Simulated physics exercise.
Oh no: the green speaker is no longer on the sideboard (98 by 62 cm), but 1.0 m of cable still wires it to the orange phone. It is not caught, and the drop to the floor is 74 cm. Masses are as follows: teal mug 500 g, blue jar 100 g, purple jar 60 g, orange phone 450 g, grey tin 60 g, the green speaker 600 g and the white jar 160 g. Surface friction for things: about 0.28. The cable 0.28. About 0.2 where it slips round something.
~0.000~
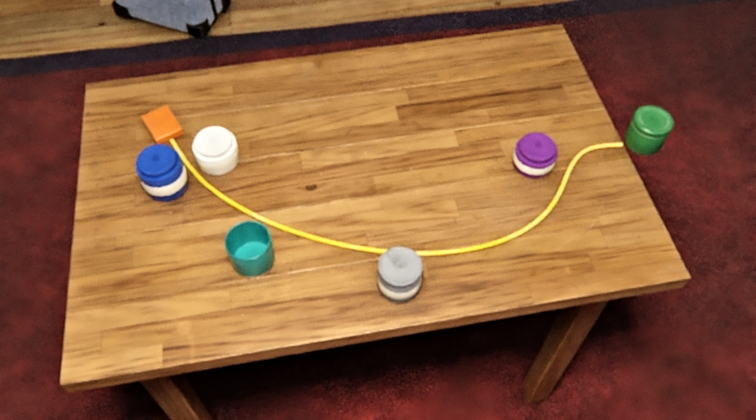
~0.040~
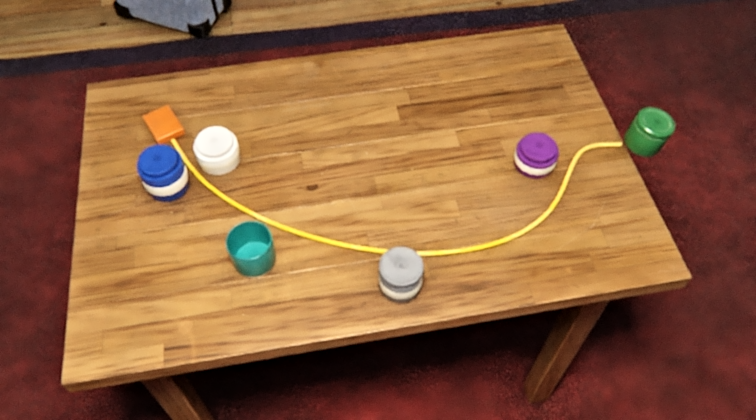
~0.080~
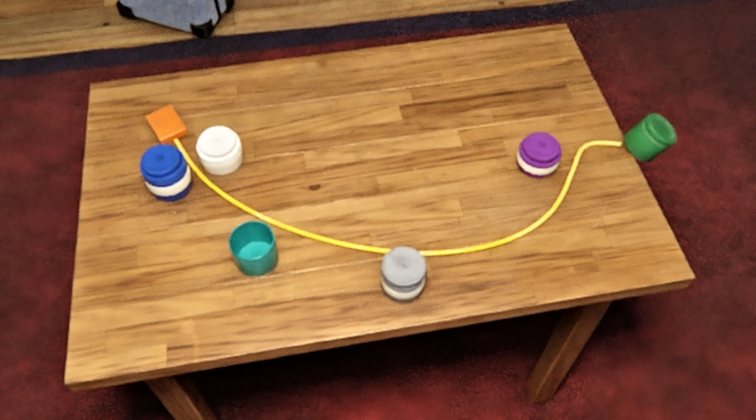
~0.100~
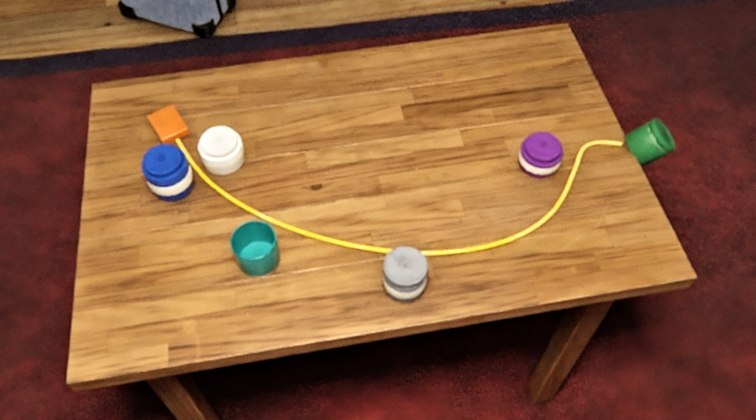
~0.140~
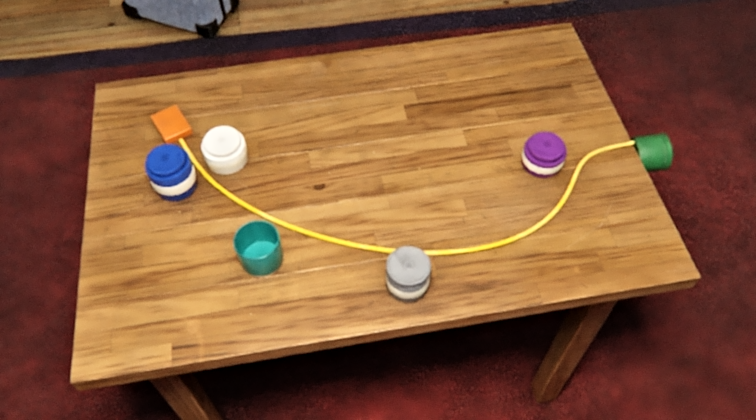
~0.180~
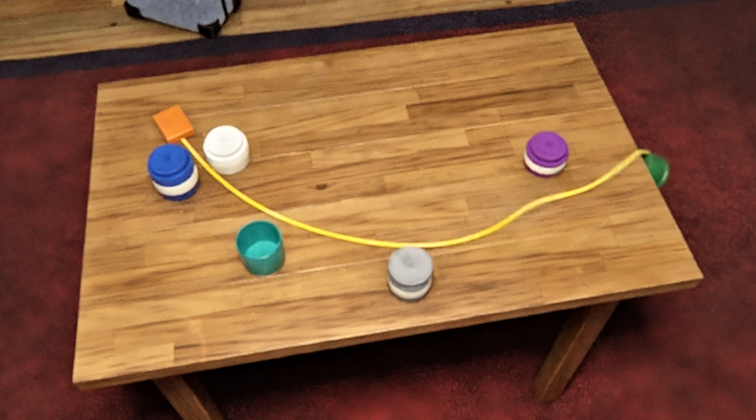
A wooden table stands on a dark red carpet, seen from above at a slight tilt that barely shifts. An orange block, a blue jar and a white jar sit at the left, a teal mug and a grey tin nearer the front, and a purple jar at the right. The green cylinder at the right edge tips over and drops partly out of view, pulling the curved yellow cable straighter.
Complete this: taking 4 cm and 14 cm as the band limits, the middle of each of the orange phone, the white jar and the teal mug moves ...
Completed: The orange phone over 14 cm, the white jar over 14 cm, the teal mug under 4 cm.
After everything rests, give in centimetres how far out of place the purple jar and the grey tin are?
About: Purple jar off the top, grey tin 0 cm.
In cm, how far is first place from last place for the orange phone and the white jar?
The orange phone ends up off the top, and the white jar ends up over the edge.
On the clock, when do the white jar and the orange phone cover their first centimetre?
The white jar at 0.26 seconds and the orange phone at 0.30 seconds.
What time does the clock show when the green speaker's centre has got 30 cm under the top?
0.36 s.
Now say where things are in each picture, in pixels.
Shows, orange phone (161, 122); white jar (213, 140); teal mug (248, 240); cable runs through (577, 158) (526, 229) (287, 229), in the first frame.
Shows, green speaker (655, 121); cable runs through (577, 157), in the second frame.
Shows, green speaker (650, 138); cable runs through (578, 156), in the third frame.
Shows, green speaker (650, 142); cable runs through (580, 156), in the fourth frame.
Shows, green speaker (649, 154); cable runs through (587, 157), in the fifth frame.
Shows, orange phone (173, 122); white jar (224, 140); teal mug (258, 239); cable runs through (623, 165) (532, 205) (301, 226), in the sixth frame.
After 0.4 s, the cable's tail end at (260, 136); white jar 23 cm off its start, orange phone 15 cm off its start, purple jar 25 cm off its start.
After 0.7 s, the cable's tail end at (425, 165); orange phone 44 cm off its start, white jar over the edge, purple jar over the edge.
After 0.9 s, the cable's tail end at (602, 152); orange phone 77 cm off its start at (594, 161), white jar over the edge, purple jar over the edge.
After 1.2 s, the cable has left the top; orange phone over the edge, white jar over the edge, purple jar over the edge.
After 2.4 s, the cable has left the top; orange phone over the edge, white jar over the edge, teal mug 0 cm off its start at (259, 239), purple jar over the edge.
